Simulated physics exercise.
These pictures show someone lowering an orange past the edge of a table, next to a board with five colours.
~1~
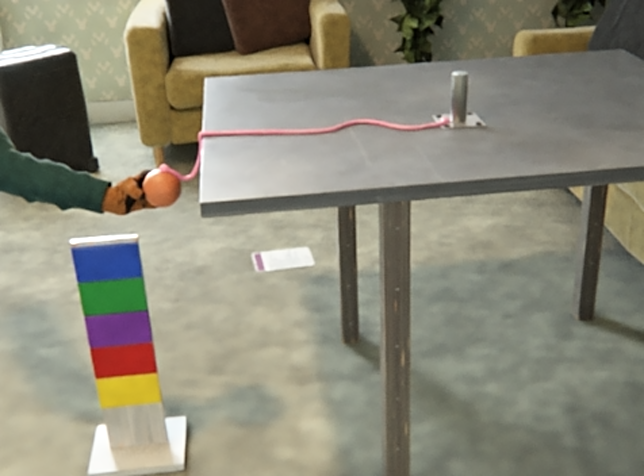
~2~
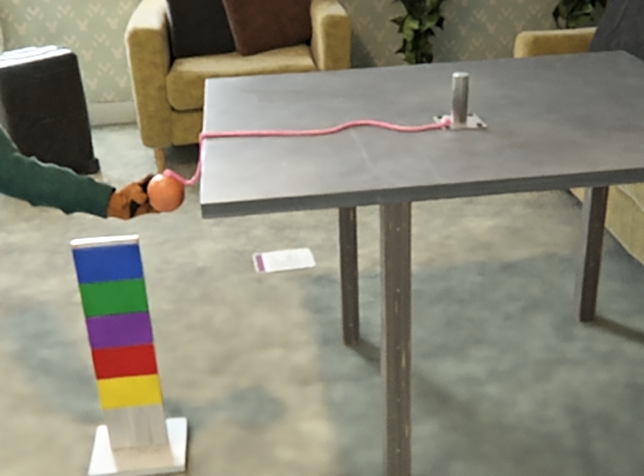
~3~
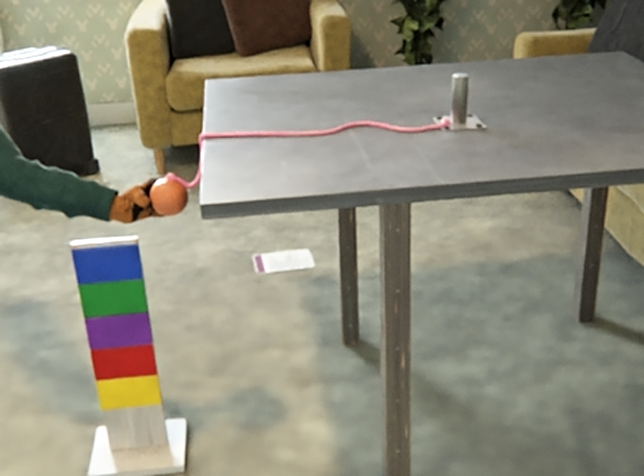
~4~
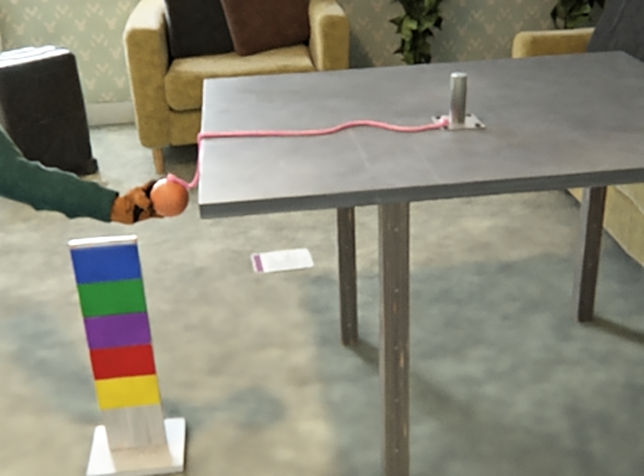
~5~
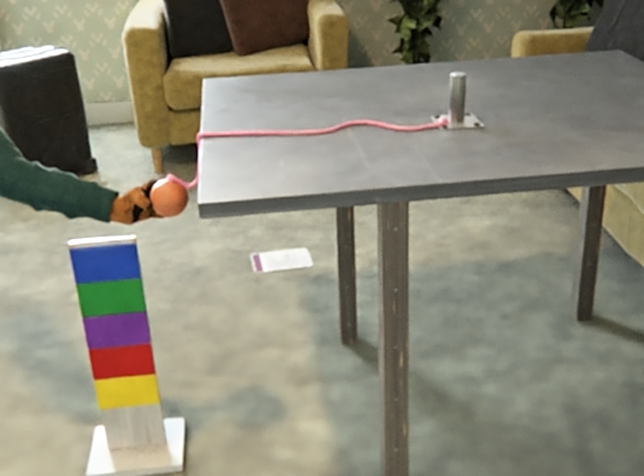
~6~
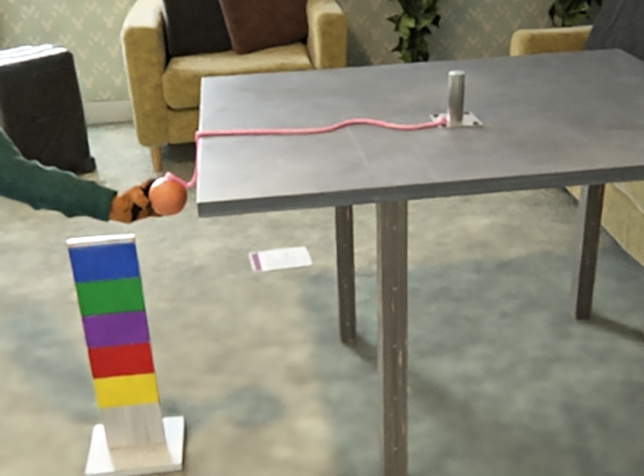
In a living room, a gloved hand holds an orange ball beside the left edge of a gray table, with a pink cord running from it to a metal post; the ball shifts slightly right, then stays nearly still.
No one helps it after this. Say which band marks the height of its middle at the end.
The blue band marks it.
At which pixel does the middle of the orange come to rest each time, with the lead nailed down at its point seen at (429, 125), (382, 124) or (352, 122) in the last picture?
Taking them in turn, I'd expect around (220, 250), (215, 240) and finally (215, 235).
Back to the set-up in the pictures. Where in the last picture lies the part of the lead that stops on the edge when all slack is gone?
It's the piece you see at (225, 133).
A little later, orange near (197, 240); level with blue.
Next, orange near (218, 253); level with blue.
Later still, orange near (226, 252); level with blue.
When it is over, orange near (219, 253); level with blue. Its middle rests at the blue band.
